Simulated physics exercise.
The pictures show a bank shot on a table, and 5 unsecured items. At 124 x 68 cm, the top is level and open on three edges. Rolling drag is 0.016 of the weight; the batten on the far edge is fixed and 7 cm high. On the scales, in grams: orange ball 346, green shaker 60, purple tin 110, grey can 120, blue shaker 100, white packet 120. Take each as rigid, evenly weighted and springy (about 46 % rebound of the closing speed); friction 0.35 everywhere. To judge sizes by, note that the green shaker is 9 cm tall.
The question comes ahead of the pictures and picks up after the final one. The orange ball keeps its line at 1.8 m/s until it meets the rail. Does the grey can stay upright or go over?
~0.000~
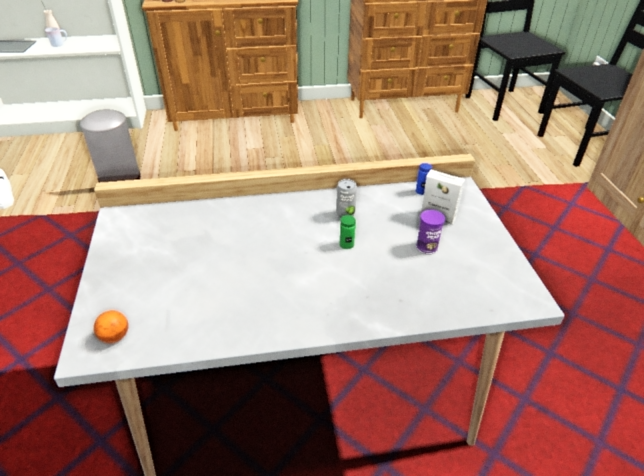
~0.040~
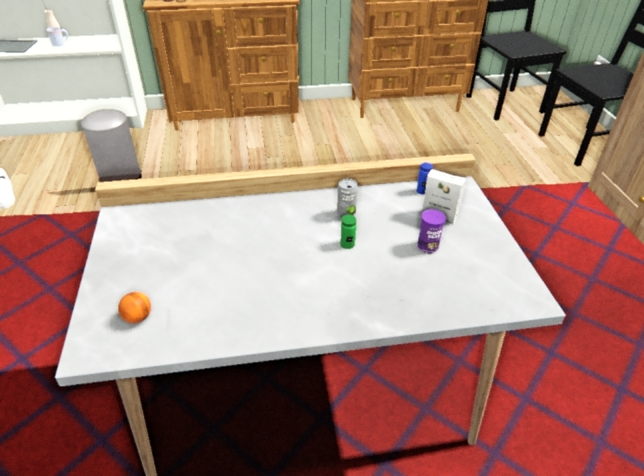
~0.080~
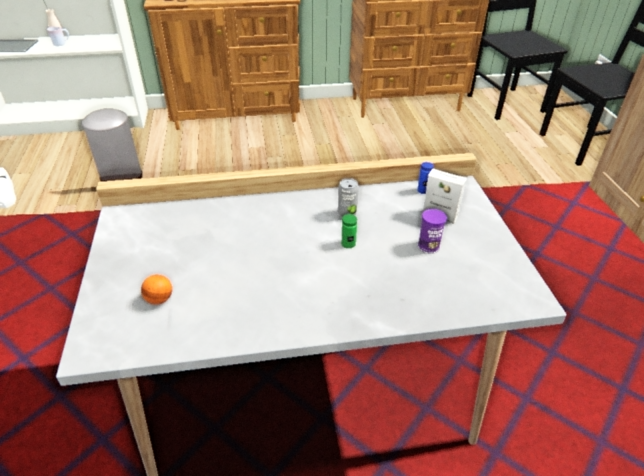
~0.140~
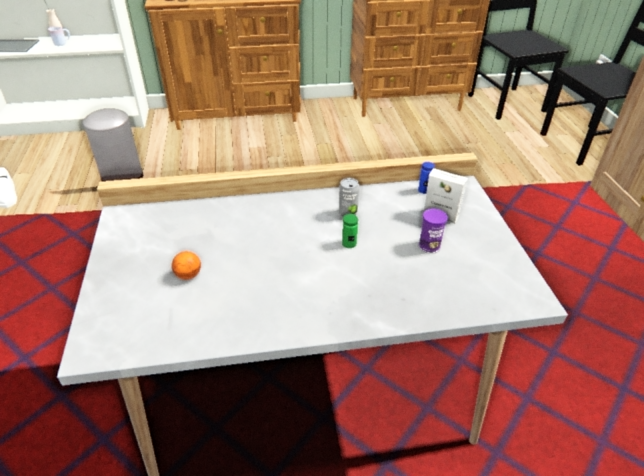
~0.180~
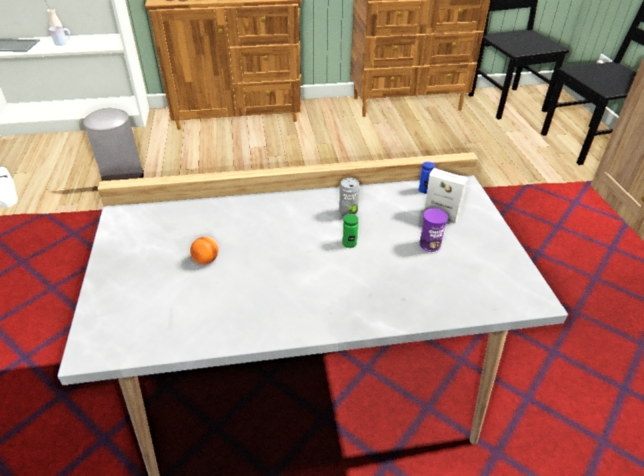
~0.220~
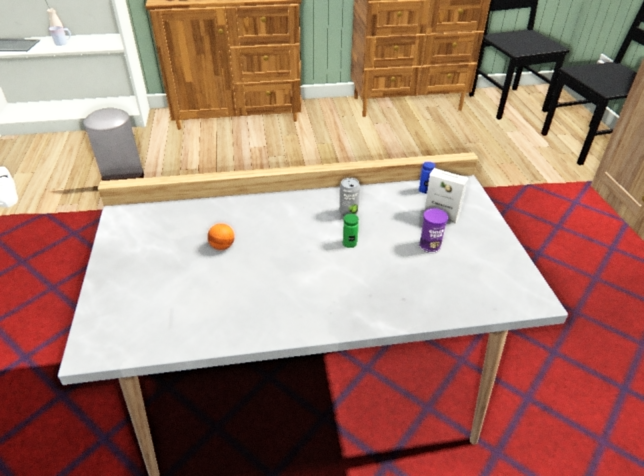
My guess is it falls.
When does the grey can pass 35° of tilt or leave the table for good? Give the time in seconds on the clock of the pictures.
Near 0.7 s.
Around 0.62 s, orange ball near (341, 198); grey can shifted 6 cm near (367, 202).
Around 1.12 s, orange ball near (423, 196); grey can on its side near (422, 219); white packet shifted 2 cm.
Around 2.22 s, orange ball near (493, 212); grey can on its side near (433, 215); white packet shifted 4 cm.
Finally (2.6 s), on their side or leaning hard on the table, grey can; the other 4 still in place (within 4 cm). Final places as that camera would see them, grey can near (433, 215).
